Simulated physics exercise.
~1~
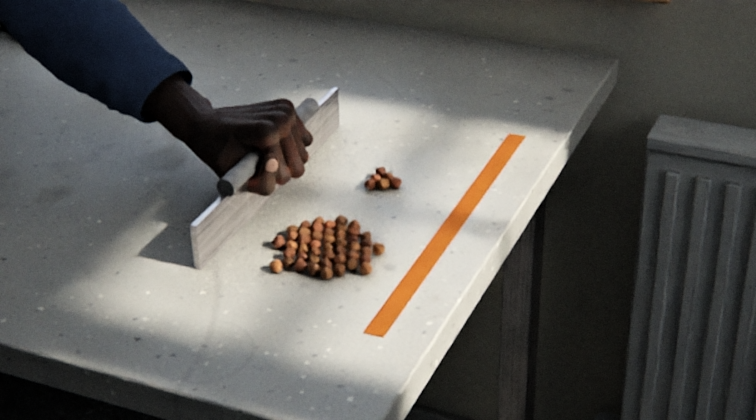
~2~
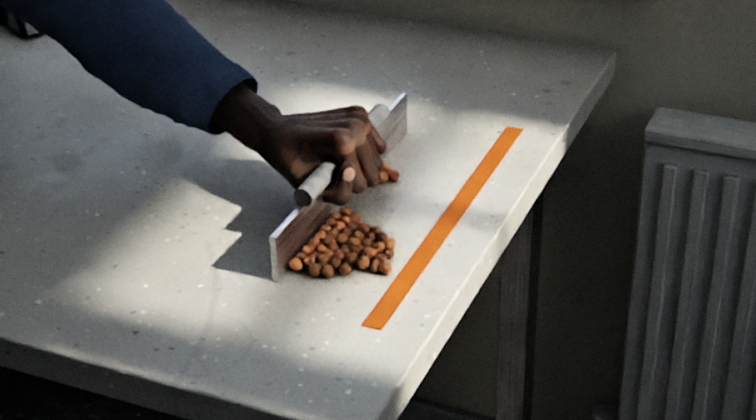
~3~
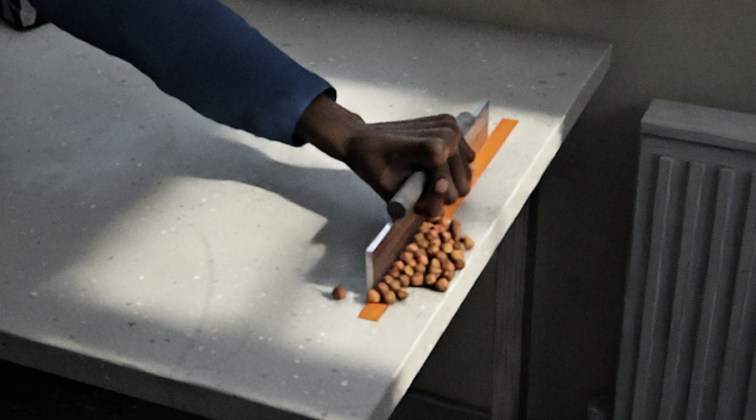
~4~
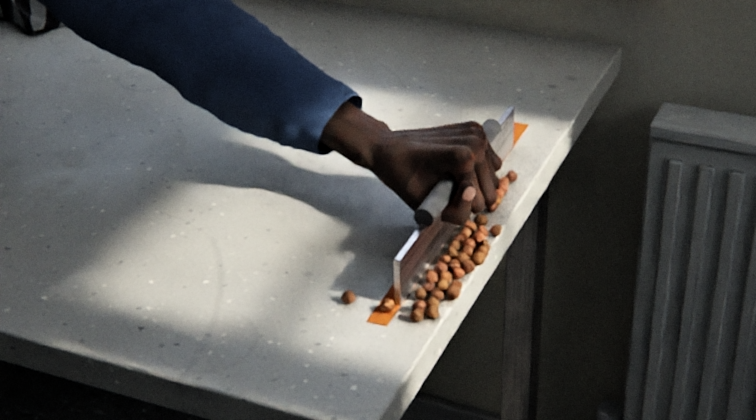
On a speckled pale tabletop, a hand sweeps two clusters of small brown nuts rightward with a scraper, stopping at orange tape.
